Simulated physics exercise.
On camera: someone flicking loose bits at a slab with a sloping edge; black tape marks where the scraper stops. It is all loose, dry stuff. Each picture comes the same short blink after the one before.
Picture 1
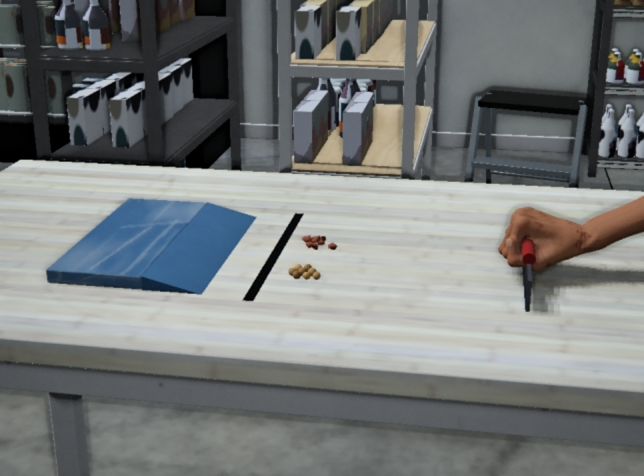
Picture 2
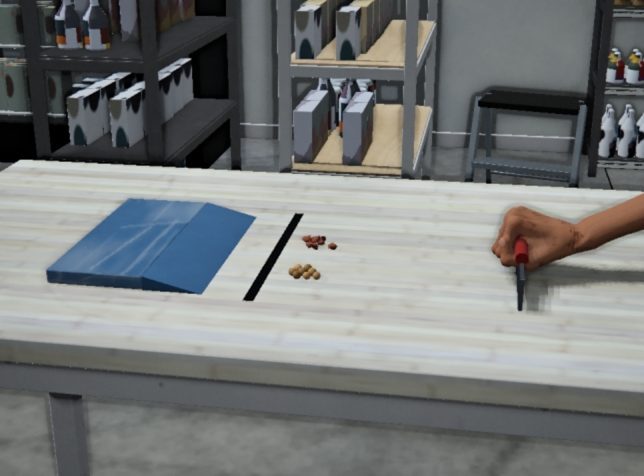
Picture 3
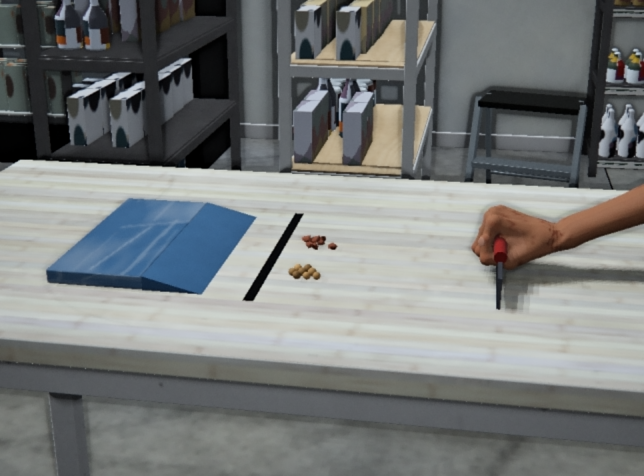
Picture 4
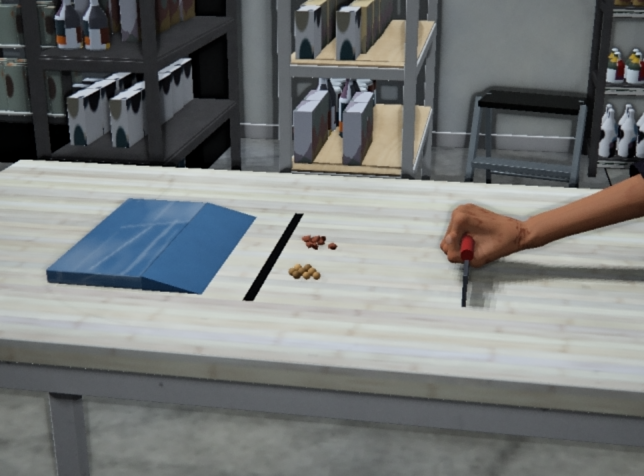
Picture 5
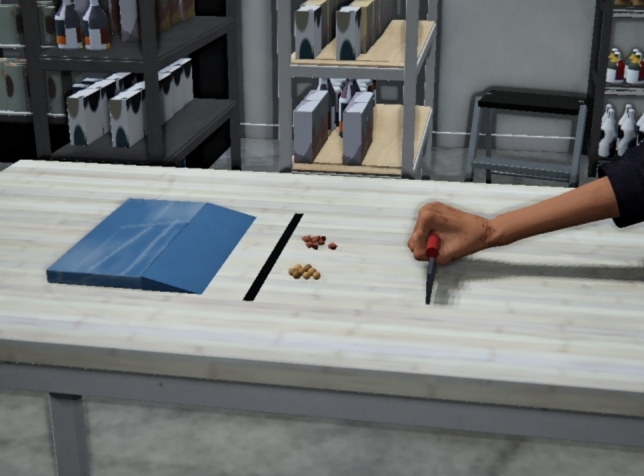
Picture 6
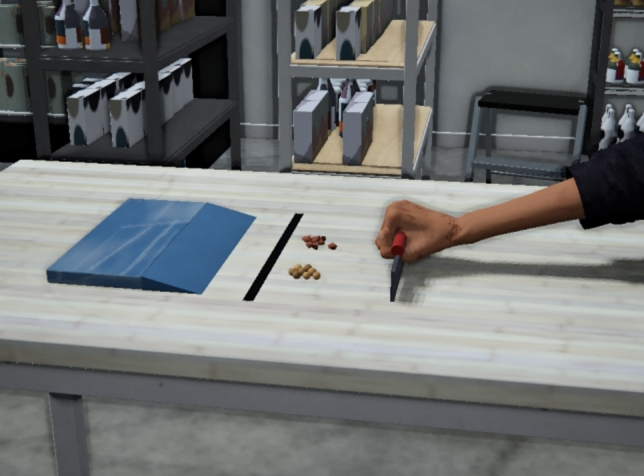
A hand gripping a red-handled scraper slides it left across a pale tabletop, nearing two small piles, black tape and a blue ramp.
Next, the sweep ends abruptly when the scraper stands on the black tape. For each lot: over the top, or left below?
Here the front lot reaches the top with some, and the back lot stalls before the top.
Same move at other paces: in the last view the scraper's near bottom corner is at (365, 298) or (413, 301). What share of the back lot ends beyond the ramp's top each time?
Near 0 % and 0 %.
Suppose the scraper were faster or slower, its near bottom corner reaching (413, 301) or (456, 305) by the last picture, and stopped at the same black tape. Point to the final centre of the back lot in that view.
At about (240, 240), and at (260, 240).
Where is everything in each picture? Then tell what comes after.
The first frame shows scraper near (528, 289), at rest; black tape near (298, 217); top of the ramp near (146, 271); front lot near (302, 272), a few round wooden beads; back lot near (321, 243), a few bits of crushed brick.
The second frame shows scraper near (521, 288); back lot near (321, 243).
The third frame shows scraper near (499, 287); front lot near (302, 272).
The fourth frame shows scraper near (465, 285); back lot near (321, 243).
The fifth frame shows scraper near (429, 282); front lot near (302, 272).
The sixth frame shows scraper near (394, 280); black tape near (298, 217); top of the ramp near (146, 271); front lot near (302, 272); back lot near (321, 243).
Then, 0.14 s on from there, scraper still moving, near (326, 229); front lot the whole lot short of the ramp; back lot the whole lot short of the ramp.
Then, 0.30 s on from there, scraper stopped at the black tape; front lot near a third on the ramp, near two thirds short of the ramp; back lot the whole lot short of the ramp.
Then, 0.58 s on from there, scraper stopped at the black tape; front lot the whole lot past the top; back lot near half on the ramp, near half short of the ramp.
In the end, scraper stopped at the black tape; front lot the whole lot past the top; back lot none at all past the top, near half on the ramp, near half short of the ramp.
